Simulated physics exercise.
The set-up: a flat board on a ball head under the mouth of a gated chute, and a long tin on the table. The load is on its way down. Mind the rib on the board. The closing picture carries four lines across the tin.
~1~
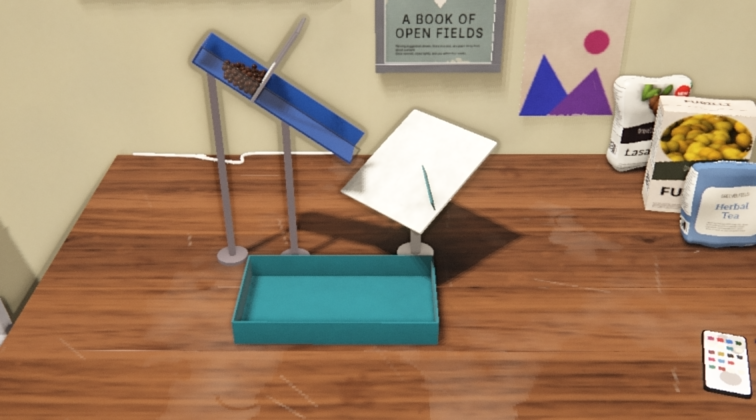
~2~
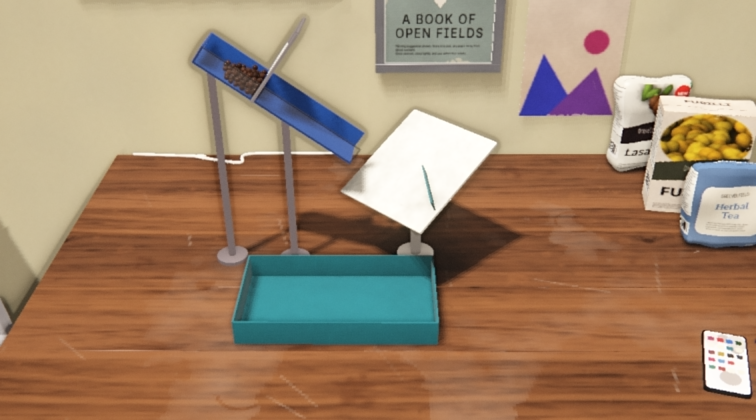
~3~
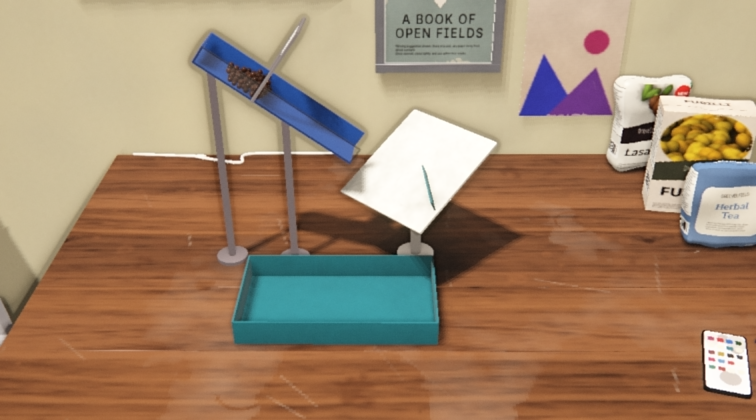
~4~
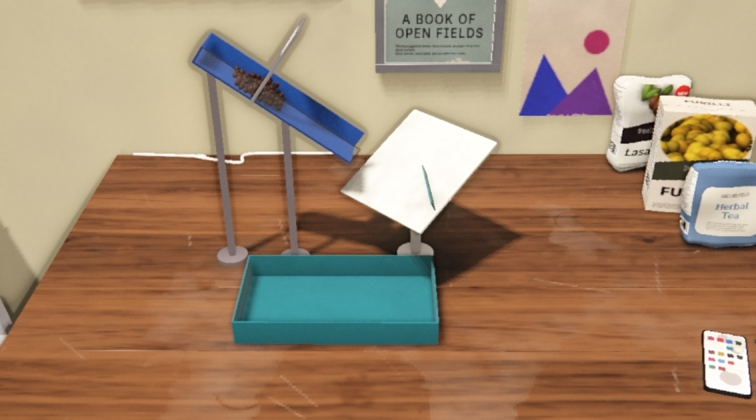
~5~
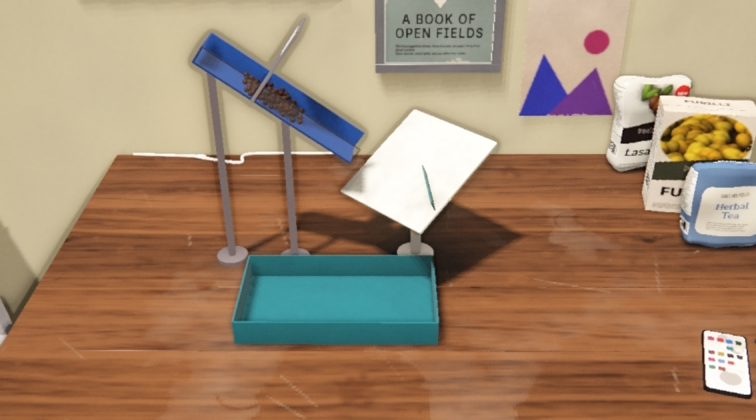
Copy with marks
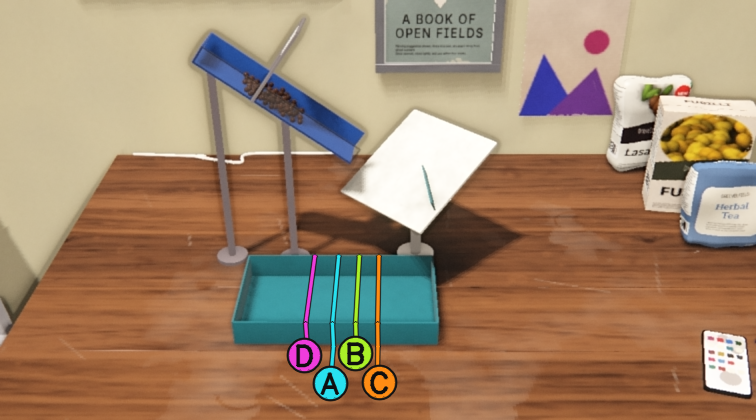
A cluster of small brown balls sat near the top of a sloping blue chute, then slid down past the thin upright gate toward the right, above a tilted white board and an empty teal tin.
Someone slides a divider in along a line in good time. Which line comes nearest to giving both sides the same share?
C.
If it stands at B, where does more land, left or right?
Right.
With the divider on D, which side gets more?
More lands on the right.
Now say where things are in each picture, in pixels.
In the first picture, load behind the gate (247, 77), chocolate balls; lip of the chute (352, 155), sloping gently.
In the second picture, middle of the board (417, 167), tilted gently; middle of its low edge (379, 211); of its high edge (454, 125).
In the third picture, front corners of the tin (232, 322) and (438, 323), empty; front of the load (269, 90).
In the fourth picture, middle of the load (264, 90); its front (283, 99), roughly a quarter of the way to the lip; rib from (422, 165) to (431, 203).
In the fifth picture, middle of the load (272, 99); its front (300, 122), roughly half of the way to the lip.
On the marked copy, line A crosses the front rim at (332, 322); line B crosses the front rim at (355, 322); line C crosses the front rim at (377, 322); line D crosses the front rim at (305, 322).
If A is chosen, of what is caught, about a tenth on the left of the divider, almost all on the right.
If B is chosen, of what is caught, roughly a quarter on the left of the divider, the larger part on the right.
If C is chosen, of what is caught, roughly a third on the left of the divider, roughly two thirds on the right.
If D is chosen, of what is caught, about a tenth on the left of the divider, the larger part on the right.
